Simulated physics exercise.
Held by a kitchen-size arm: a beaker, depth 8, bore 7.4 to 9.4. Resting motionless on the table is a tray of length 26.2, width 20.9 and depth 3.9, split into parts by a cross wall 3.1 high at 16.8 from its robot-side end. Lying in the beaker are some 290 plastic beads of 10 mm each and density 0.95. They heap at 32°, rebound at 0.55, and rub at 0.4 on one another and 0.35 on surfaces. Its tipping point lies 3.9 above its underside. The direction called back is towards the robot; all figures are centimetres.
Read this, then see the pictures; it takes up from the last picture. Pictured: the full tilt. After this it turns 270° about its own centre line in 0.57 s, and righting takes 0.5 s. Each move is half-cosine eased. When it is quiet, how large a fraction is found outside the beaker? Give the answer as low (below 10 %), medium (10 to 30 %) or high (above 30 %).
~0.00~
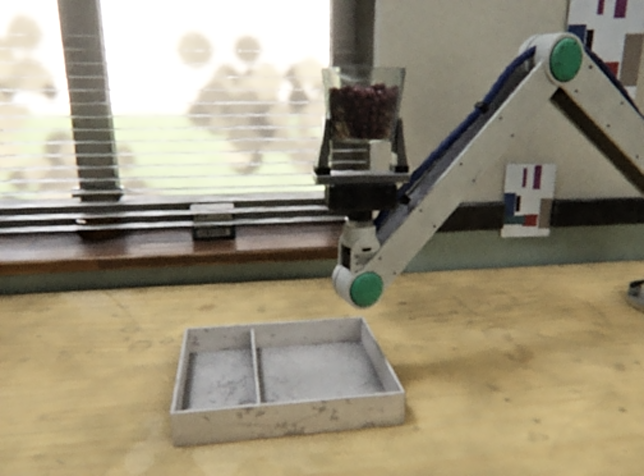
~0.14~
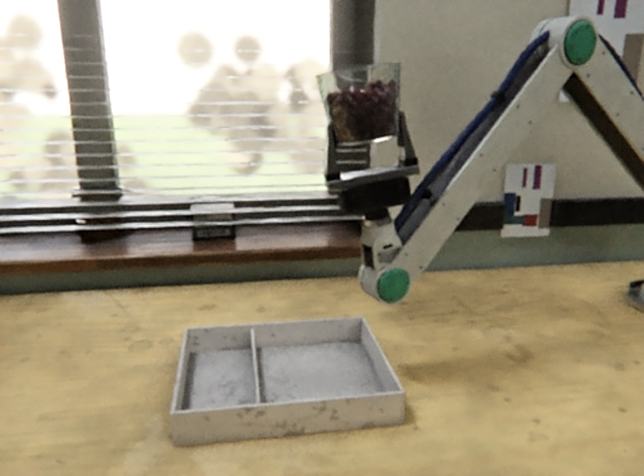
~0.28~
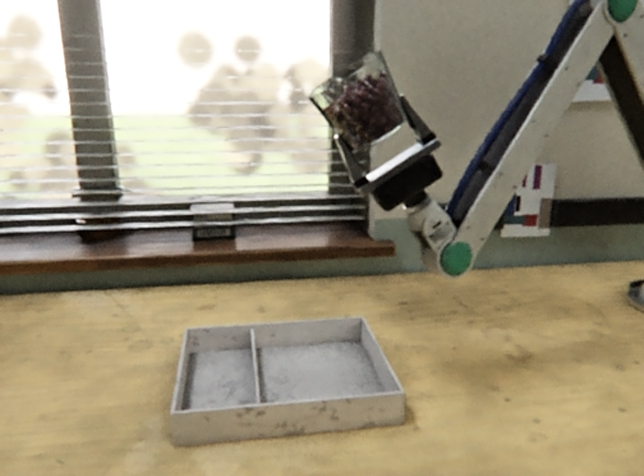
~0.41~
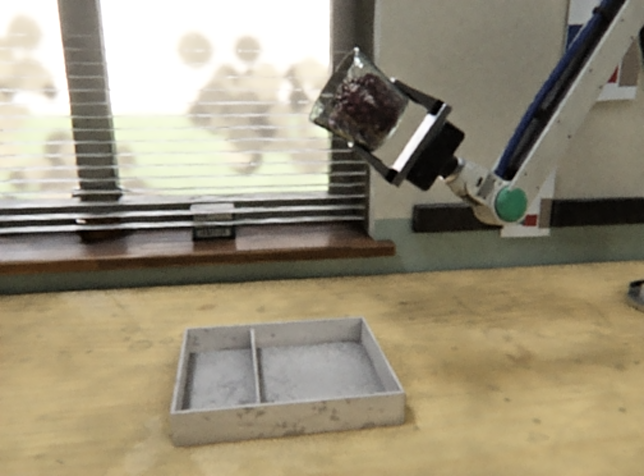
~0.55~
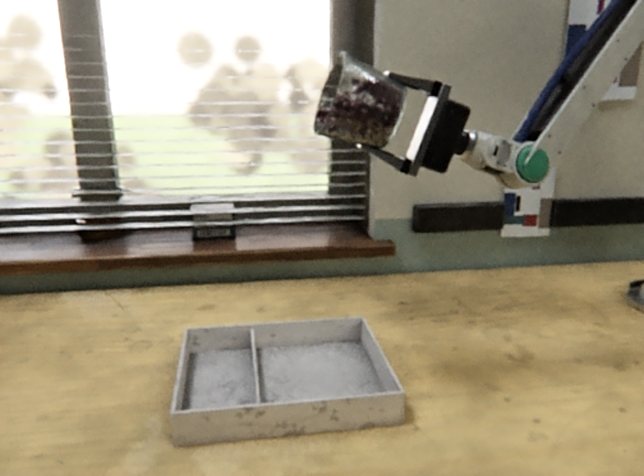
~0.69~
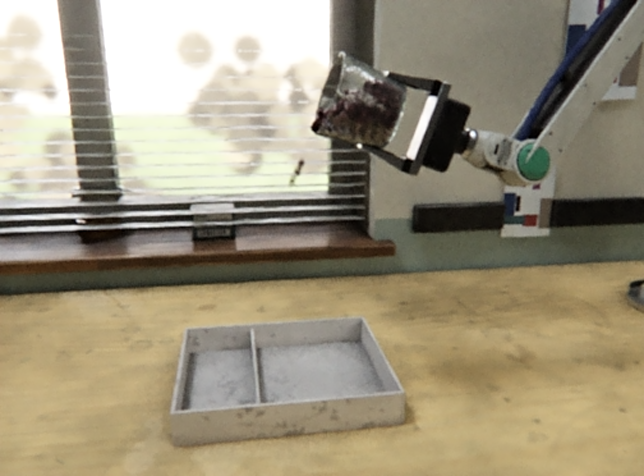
Medium, 10 to 30 %.
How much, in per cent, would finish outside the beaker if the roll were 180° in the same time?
I'd expect some 20 per cent.
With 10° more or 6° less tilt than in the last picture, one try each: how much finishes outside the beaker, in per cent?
50 % and 5 %.
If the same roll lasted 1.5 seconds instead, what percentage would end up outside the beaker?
You'd be looking at some 35 per cent.
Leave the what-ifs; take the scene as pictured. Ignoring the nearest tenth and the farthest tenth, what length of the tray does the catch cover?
Around 20 cm.
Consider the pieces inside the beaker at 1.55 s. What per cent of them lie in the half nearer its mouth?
35 %, roughly.
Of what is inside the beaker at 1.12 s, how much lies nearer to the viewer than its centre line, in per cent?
Roughly 65 per cent.
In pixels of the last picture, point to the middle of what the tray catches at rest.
Middle: Close to (273, 384).
After 1.12 s, tipped 71°, highest piece 40 above the table; 259 in the beaker, 5 in the robot-side part, 2 in the far-side part, 23 in flight or on a rim.
After 1.55 s, tipped 28°, highest piece 39 above the table; 231 in the beaker, 28 in the robot-side part, 16 in the far-side part, 3 on the table or floor, 11 in flight or on a rim.
After 1.96 s, upright, highest piece 40 above the table; 231 in the beaker, 32 in the robot-side part, 20 in the far-side part, 5 on the table or floor, 1 in flight or on a rim.
After 2.66 s, upright, highest piece 40 above the table; 231 in the beaker, 32 in the robot-side part, 21 in the far-side part, 5 on the table or floor.
In the end, 231 in the beaker, 32 in the robot-side part, 21 in the far-side part, 5 on the table or floor. That is 20 % outside the beaker.
